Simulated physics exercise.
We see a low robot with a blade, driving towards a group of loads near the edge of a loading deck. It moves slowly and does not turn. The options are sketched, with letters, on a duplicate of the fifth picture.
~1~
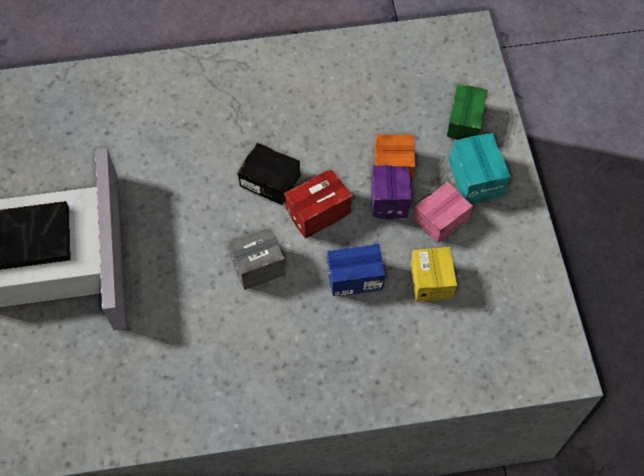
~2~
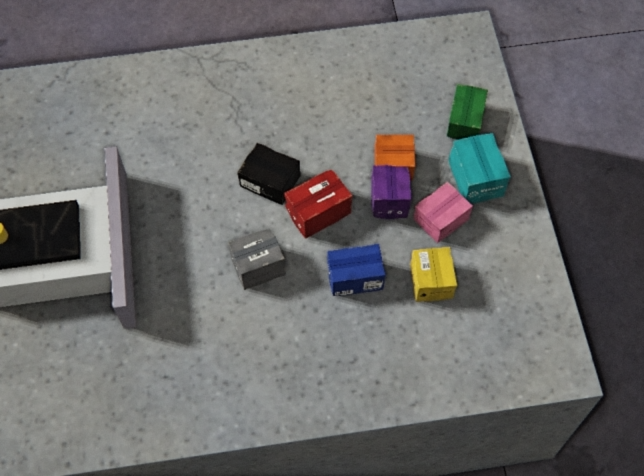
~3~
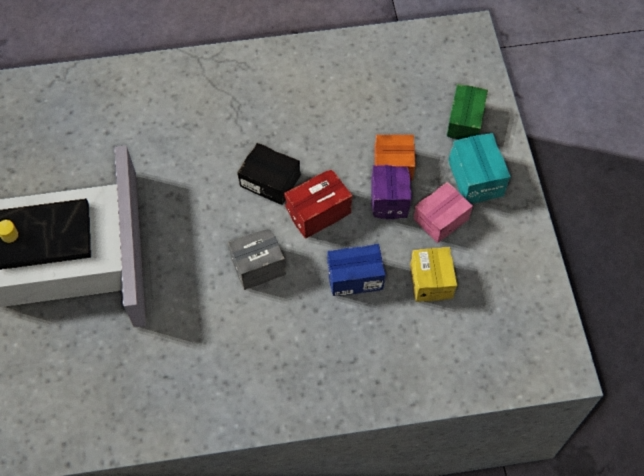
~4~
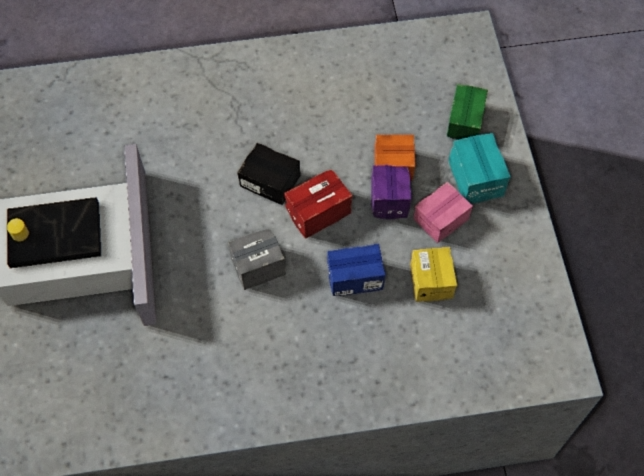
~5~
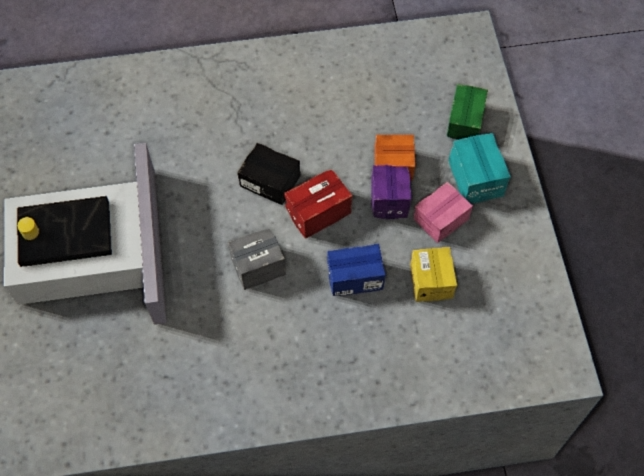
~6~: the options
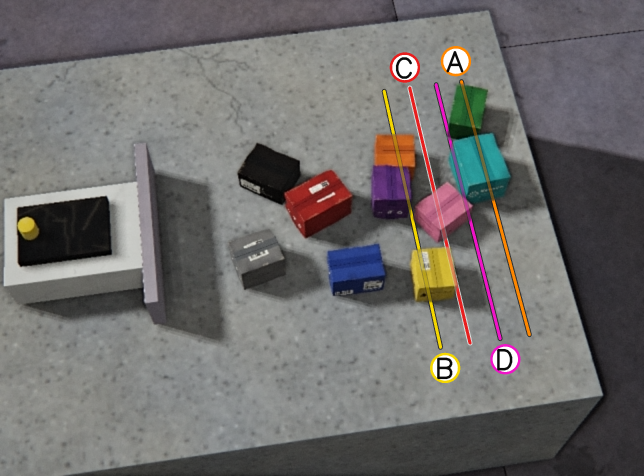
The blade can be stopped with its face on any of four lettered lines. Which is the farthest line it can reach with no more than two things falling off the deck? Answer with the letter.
Stop at D.
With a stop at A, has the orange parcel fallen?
Yes.
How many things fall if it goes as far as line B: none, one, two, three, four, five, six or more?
The count is none.
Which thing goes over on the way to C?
The turquoise box.
On the marked copy, A at (493, 199); B at (410, 210); C at (438, 206); D at (466, 203).
With D. Early on, robot (191, 213); grey box (300, 255); black parcel (297, 167).
Further on, robot (307, 198); turquoise box (490, 168); yellow parcel (494, 299).
At the end, robot (395, 186); turquoise box over the edge; purple box (538, 173); one fallen.
As for the rest, A drops four; B is within the limit but short; C is within the limit but short.
